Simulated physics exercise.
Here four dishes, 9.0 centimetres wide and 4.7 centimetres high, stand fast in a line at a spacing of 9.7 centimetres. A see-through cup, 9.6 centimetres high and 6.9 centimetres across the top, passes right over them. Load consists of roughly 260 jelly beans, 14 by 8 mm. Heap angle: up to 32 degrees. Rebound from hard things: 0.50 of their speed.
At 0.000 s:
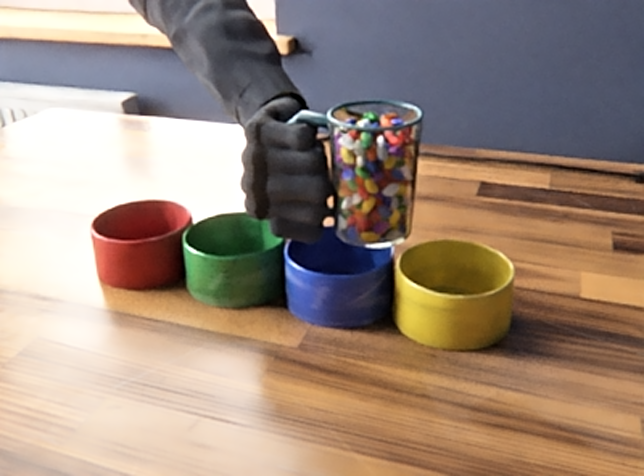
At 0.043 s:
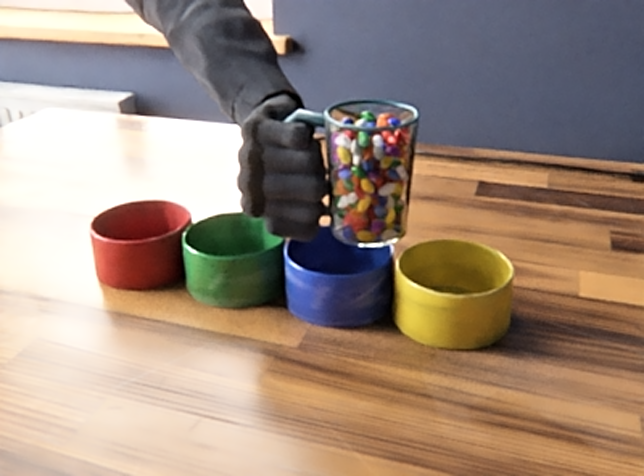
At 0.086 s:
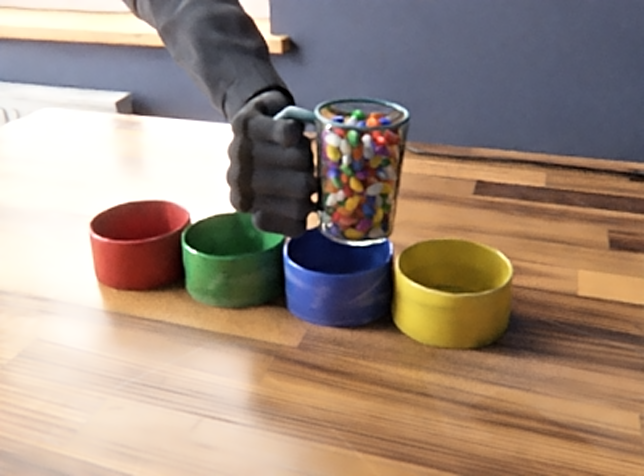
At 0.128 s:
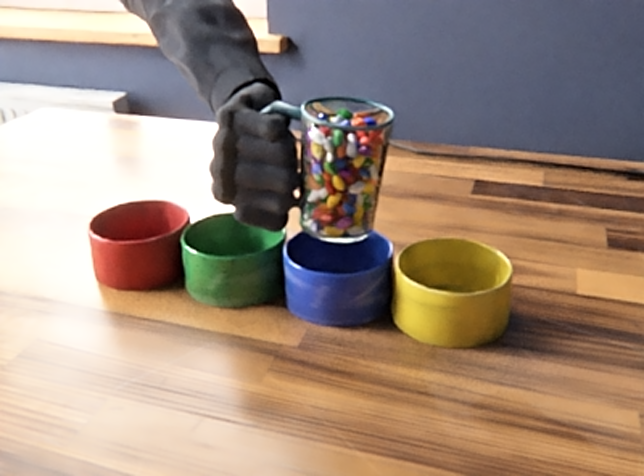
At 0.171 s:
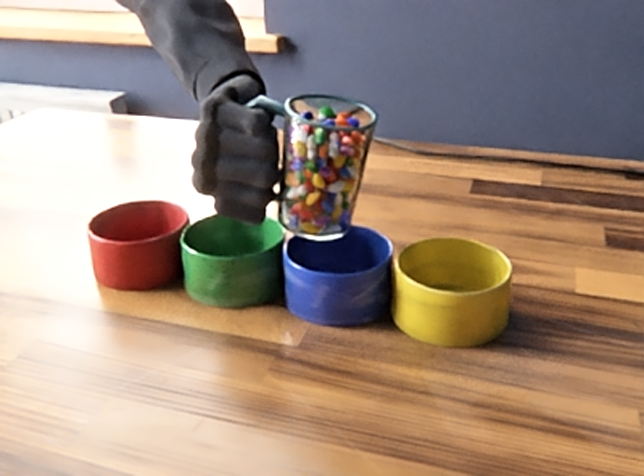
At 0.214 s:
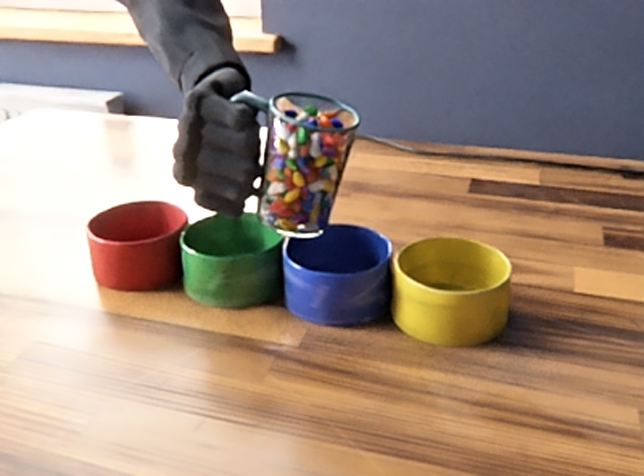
A gloved hand moves a clear cup of colorful jelly beans left above four dishes, tilting it slightly.
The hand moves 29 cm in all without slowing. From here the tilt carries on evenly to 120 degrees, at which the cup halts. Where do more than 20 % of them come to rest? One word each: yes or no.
Red dish: Yes; blue dish: No; green dish: No; yellow dish: No; counter: No.
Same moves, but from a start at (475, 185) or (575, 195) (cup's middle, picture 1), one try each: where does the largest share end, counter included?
The biggest share goes to green on the first try and green on the second.
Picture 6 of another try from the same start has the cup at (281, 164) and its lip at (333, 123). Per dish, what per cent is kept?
In the end red holds 100, blue holds 0, green holds 0, yellow holds 0.
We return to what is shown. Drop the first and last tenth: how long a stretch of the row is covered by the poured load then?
It covers some 6 centimetres of the row.
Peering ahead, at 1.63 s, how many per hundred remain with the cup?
Some 20 %.
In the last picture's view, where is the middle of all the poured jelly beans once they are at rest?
Close to pixel (137, 237).
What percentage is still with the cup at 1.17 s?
About 90 %.
Then, at 0.79 s, tilt 64 degrees; cup holds 100 %.
Then, at 1.17 s, tilt 98 degrees; cup holds 90 %, red 10 %.
After 1.63 s, tilt 120 degrees; cup holds 20 %, red 80 %.
In the end, at 2.7 s, red 100 %, blue 0 %, green 0 %, yellow 0 %, counter 0 %.
